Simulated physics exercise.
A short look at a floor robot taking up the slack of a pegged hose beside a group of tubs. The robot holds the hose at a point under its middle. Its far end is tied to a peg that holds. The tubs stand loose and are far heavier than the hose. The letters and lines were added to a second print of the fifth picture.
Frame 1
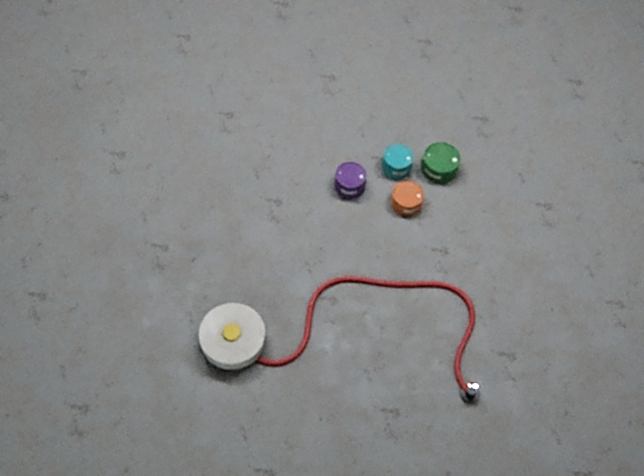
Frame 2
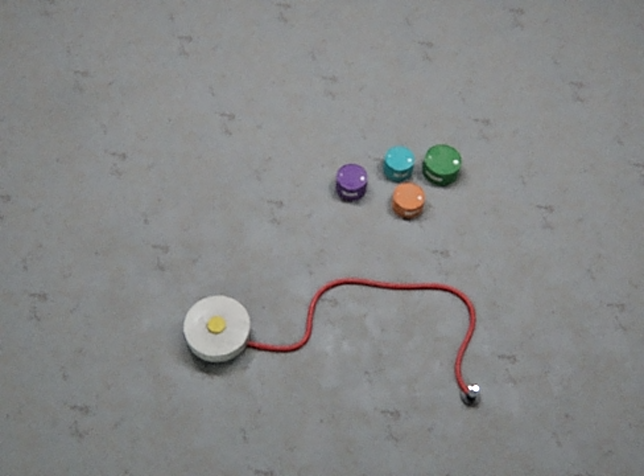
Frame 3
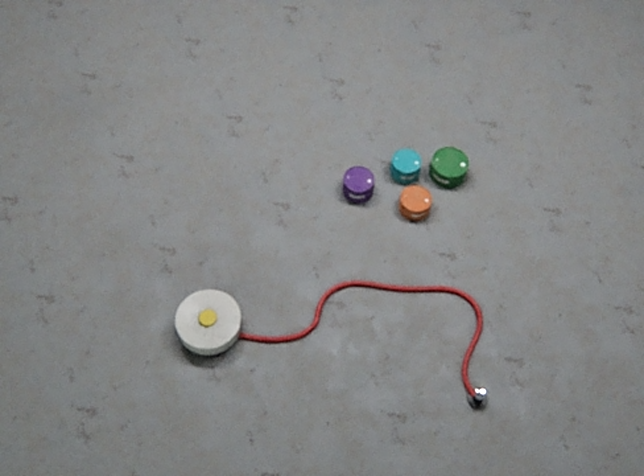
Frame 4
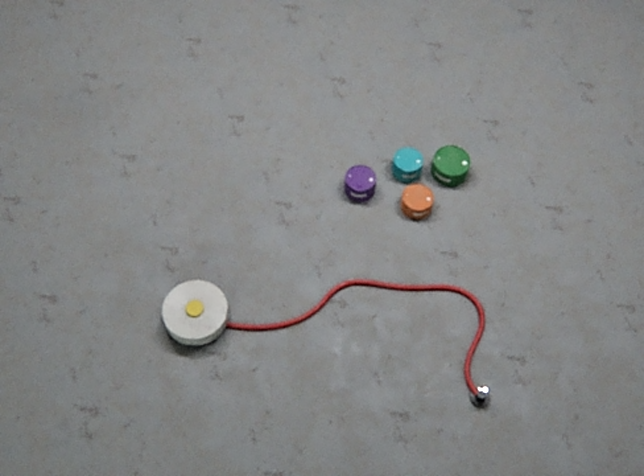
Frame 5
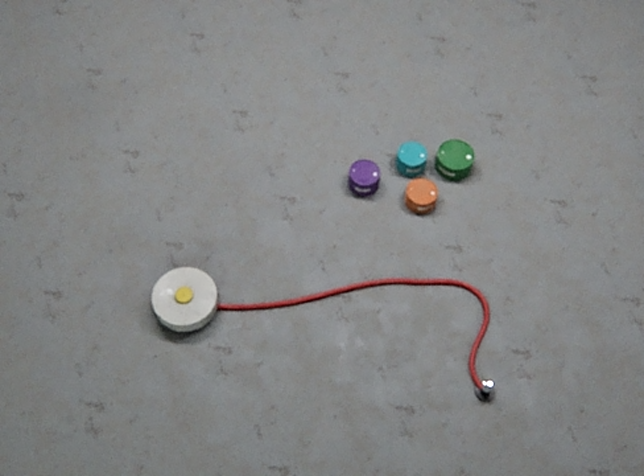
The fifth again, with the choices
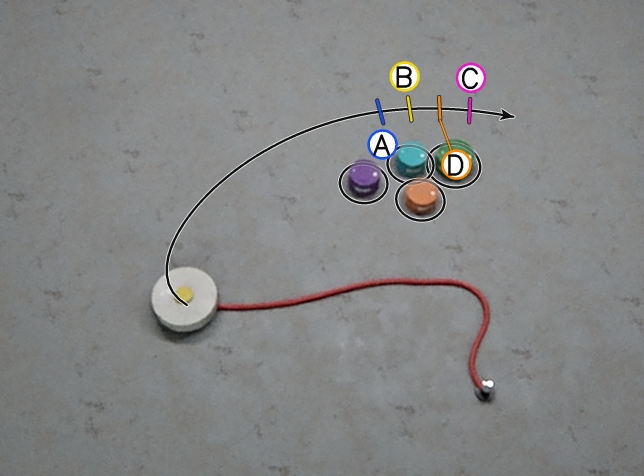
On a grey floor, a round white robot with a yellow centre crept left and slightly away, drawing the bends out of a red hose pegged at its other end, while four colourful tubs sat nearby.
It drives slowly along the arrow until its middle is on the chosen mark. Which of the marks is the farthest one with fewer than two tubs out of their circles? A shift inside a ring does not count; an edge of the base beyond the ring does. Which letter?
It should halt at C.
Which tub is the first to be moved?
The purple tub.
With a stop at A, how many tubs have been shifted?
The count is none.
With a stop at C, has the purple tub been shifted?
Yes.
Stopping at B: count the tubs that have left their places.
The count is none.
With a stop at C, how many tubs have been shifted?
By then, one.
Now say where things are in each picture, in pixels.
The first frame shows purple tub (350, 180); robot (233, 337); peg (472, 391).
The second frame shows robot (218, 329); turquoise tub (399, 164).
The third frame shows robot (209, 323); purple tub (358, 185).
The fourth frame shows robot (196, 313); green tub (451, 166).
The fifth frame shows robot (186, 300); orange tub (421, 196); purple tub (364, 178); peg (487, 388).
On the marked copy, A at (380, 112); B at (410, 109); C at (470, 111); D at (440, 109); the route from (187, 305) via (289, 138) to (513, 117).
Following C. Soon after the start, robot (218, 178).
Later, robot (347, 112).
In the end, robot (471, 104); purple tub (392, 181); one over the rings.
As for the rest, A is within the limit but short; B is within the limit but short; D is within the limit but short.
